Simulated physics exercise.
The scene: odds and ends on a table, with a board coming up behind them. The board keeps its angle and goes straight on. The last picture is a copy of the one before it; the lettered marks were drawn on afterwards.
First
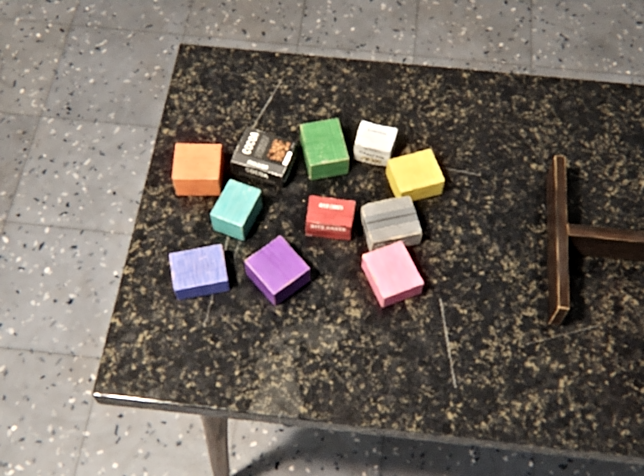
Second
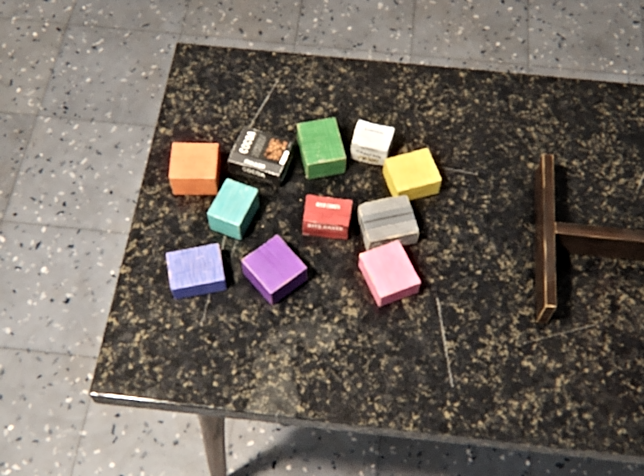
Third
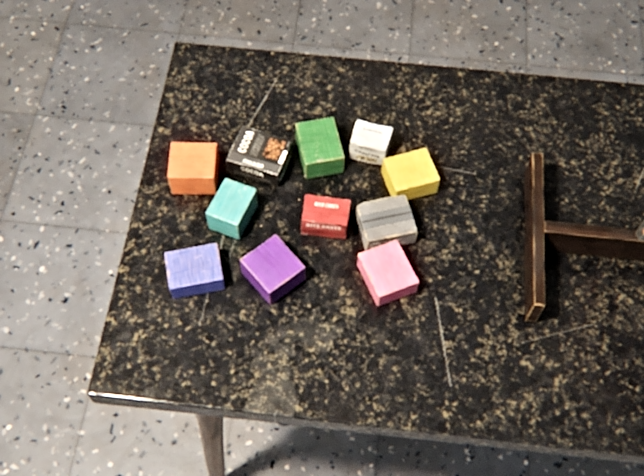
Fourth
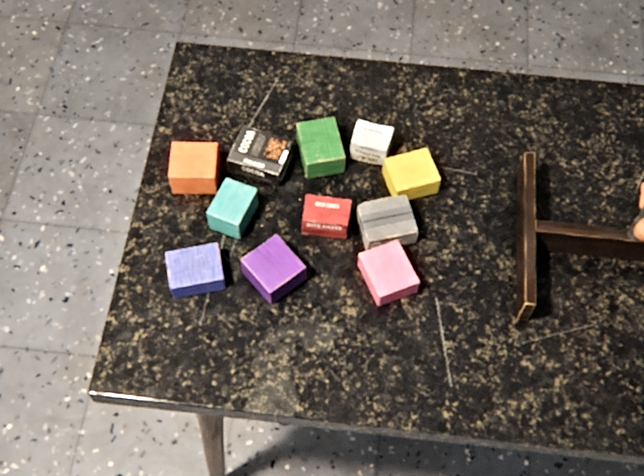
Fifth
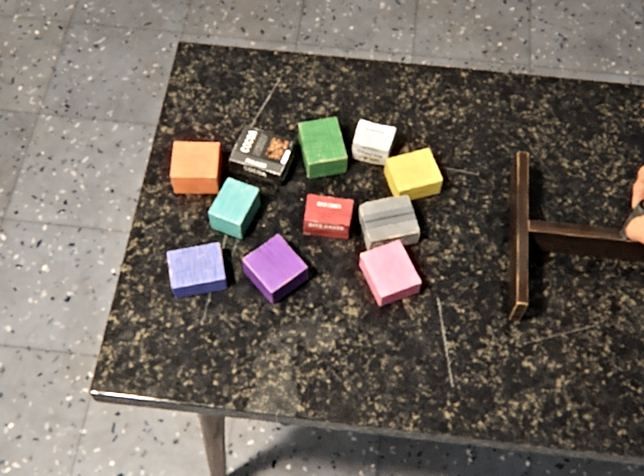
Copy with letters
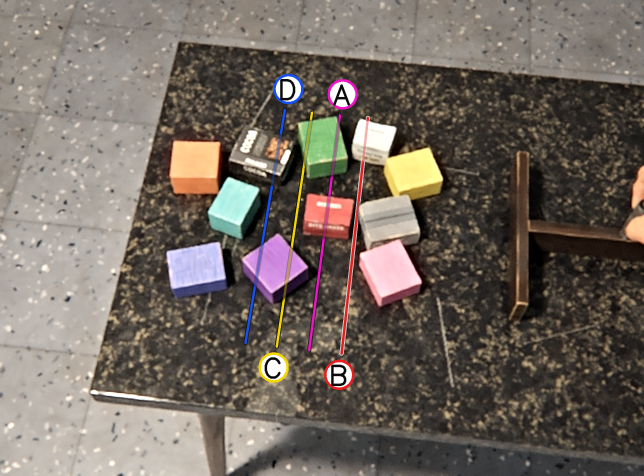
A wooden board with a long handle slid slowly leftward across a dark speckled table toward a group of colorful blocks and small boxes, which stayed put, and fingers came into view at the right, on the handle.
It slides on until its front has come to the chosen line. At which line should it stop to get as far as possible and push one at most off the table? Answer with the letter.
At D, and not beyond.
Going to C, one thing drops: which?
The orange block.
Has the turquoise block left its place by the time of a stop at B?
No.
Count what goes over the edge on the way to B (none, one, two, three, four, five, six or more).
By then, none.
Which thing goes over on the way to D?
It is the orange block.
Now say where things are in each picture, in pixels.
Blue block (200, 272); purple block (278, 271); green block (325, 149), in the first picture.
Board (550, 226); orange block (196, 169), in the second picture.
Board (539, 225); grey box (386, 223), in the third picture.
Board (530, 224); turquoise block (234, 209), in the fourth picture.
Board (523, 224); black packet (263, 156); yellow block (413, 176); blue block (197, 270), in the fifth picture.
On the marked copy, A at (326, 224); B at (356, 227); C at (296, 221); D at (267, 218).
Taking D. A third of the way, board (430, 214); white packet (370, 139); yellow block (397, 173).
Two thirds of the way, board (339, 205); orange block (173, 171); blue block (192, 270).
When it is over, board (270, 198); orange block over the edge; black packet (162, 156); one fallen.
As for the rest, A is within the limit but short; B is within the limit but short; C is within the limit but short.
